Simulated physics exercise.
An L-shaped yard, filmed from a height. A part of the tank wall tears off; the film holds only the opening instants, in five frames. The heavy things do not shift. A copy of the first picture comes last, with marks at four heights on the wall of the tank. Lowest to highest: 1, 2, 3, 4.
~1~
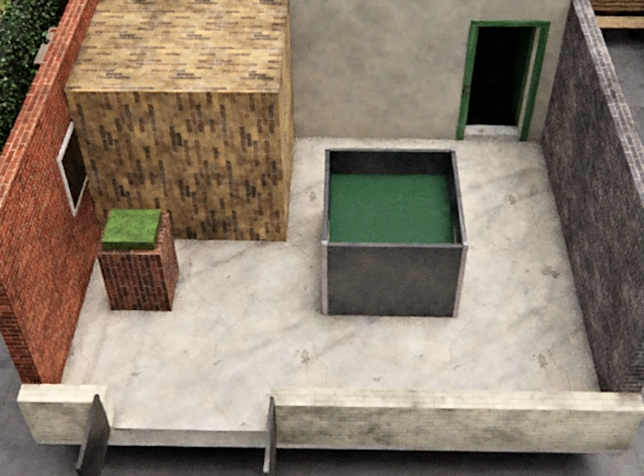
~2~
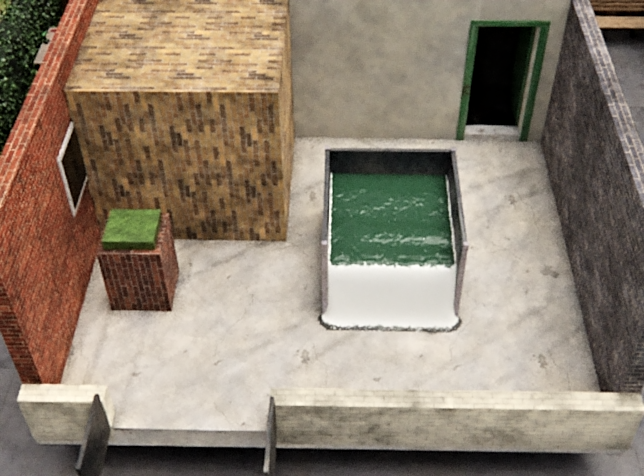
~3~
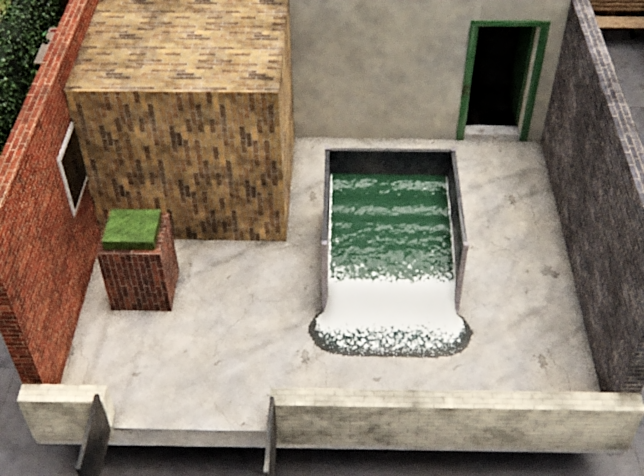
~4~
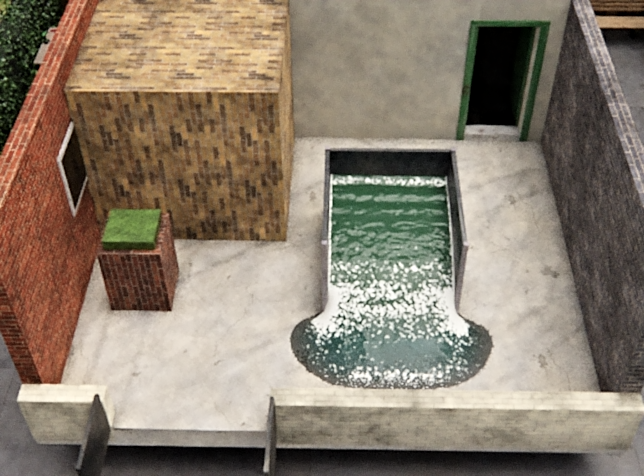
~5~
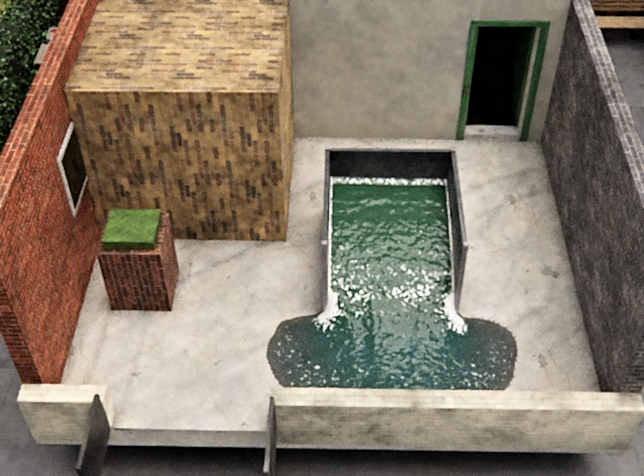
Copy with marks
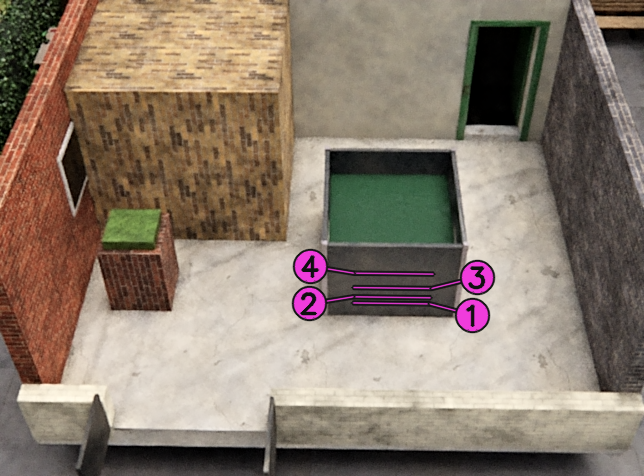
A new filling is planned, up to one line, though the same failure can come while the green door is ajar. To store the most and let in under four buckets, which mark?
Level 3 just does it.
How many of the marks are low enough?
Three.
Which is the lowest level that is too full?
4.
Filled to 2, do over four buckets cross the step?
No, that is safe.
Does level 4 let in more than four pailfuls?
Yes, that goes wrong.
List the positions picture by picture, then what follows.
Water in the tank at rest, its middle at (391, 218); foot of the green doorway at (491, 140); open gate at (188, 384).
Water covers 2 % of the ground and shows as far out as (326, 320).
Water covers 5 % of the ground and shows as far out as (317, 331).
Water covers 9 % of the ground and shows as far out as (481, 357).
Water covers 16 % of the ground and shows as far out as (505, 357).
On the marked copy, 1 at (391, 303); 2 at (391, 297); 3 at (392, 288); 4 at (393, 273); from the bottom up 1, 2, 3, 4.
With 1, nothing gets over.
With 2, nothing gets over.
With 3, a bucket or two gets in.
With 4, about 10 bucketfuls get in.
